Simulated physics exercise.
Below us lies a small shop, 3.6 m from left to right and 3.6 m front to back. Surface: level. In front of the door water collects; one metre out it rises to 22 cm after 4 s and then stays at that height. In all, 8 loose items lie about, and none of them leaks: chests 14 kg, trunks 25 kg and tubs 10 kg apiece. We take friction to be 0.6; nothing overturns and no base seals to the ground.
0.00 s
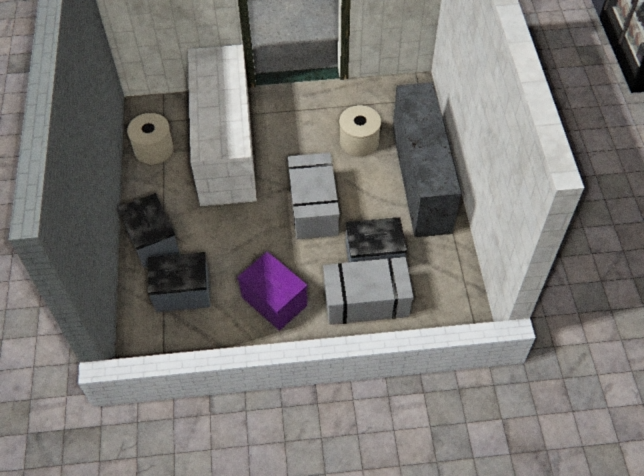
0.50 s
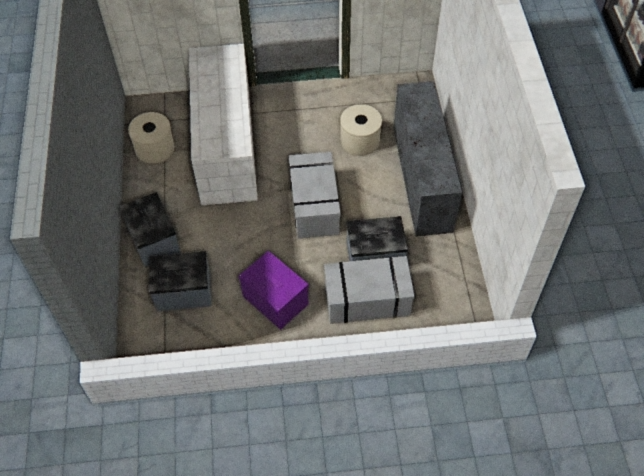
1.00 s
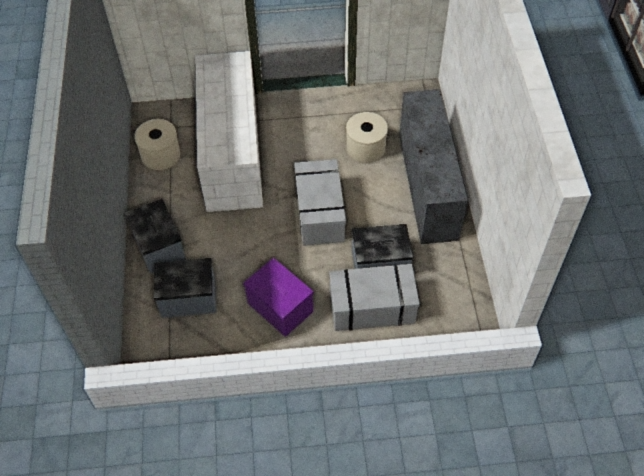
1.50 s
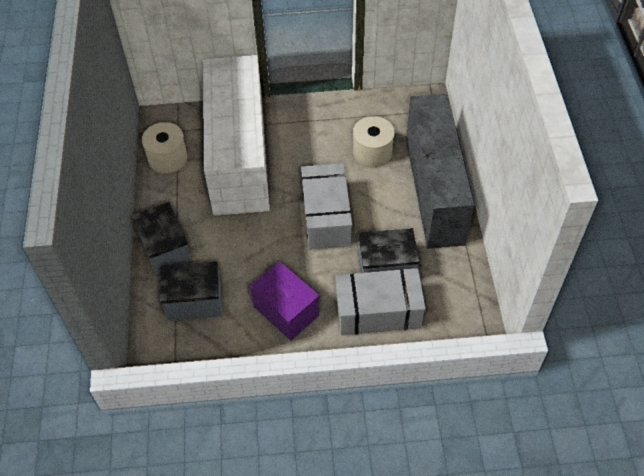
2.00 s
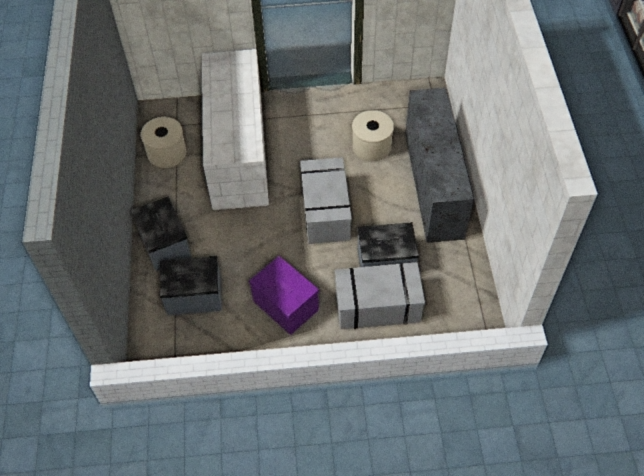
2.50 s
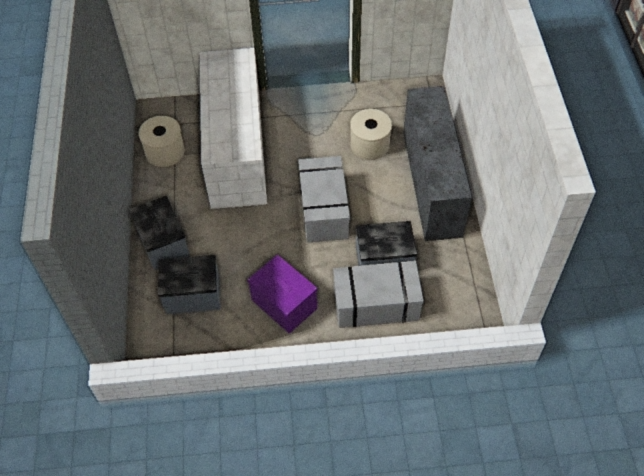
A small shop with pale walls and a brown floor is seen from high above its low front wall, with paving around it. A purple chest sits near the front among grey and black-topped trunks, with two cream tubs farther back and a white block and dark grey block standing behind. The paving turns blue, the view shifts slightly, and water spreads thinly inside the doorway while the objects stay still.
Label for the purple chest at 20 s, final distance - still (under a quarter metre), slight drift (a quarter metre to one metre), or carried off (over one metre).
Slight drift.
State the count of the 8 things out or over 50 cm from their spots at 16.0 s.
At that time I count 7.
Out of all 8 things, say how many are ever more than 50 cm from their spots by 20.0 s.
I count 8 of them.
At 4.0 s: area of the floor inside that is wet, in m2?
3.5 m2.
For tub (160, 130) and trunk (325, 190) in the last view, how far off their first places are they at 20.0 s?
They sit 60 cm and 140 cm away, in the order given.
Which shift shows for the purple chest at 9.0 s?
Roughly 120 cm.
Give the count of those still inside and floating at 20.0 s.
That would be 8 of them.
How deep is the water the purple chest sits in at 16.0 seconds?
22 cm, roughly.
After 4.0 s the purple chest is near (282, 284), 0.0 m from its start, aground; 0 afloat.
After 9.0 s the purple chest is near (146, 303), 1.3 m from its start, afloat; 6 afloat.
After 16.0 s the purple chest is near (172, 160), 1.8 m from its start, afloat; 8 afloat.
After 20.0 s the purple chest is near (249, 248), 0.5 m from its start, afloat; 8 afloat.
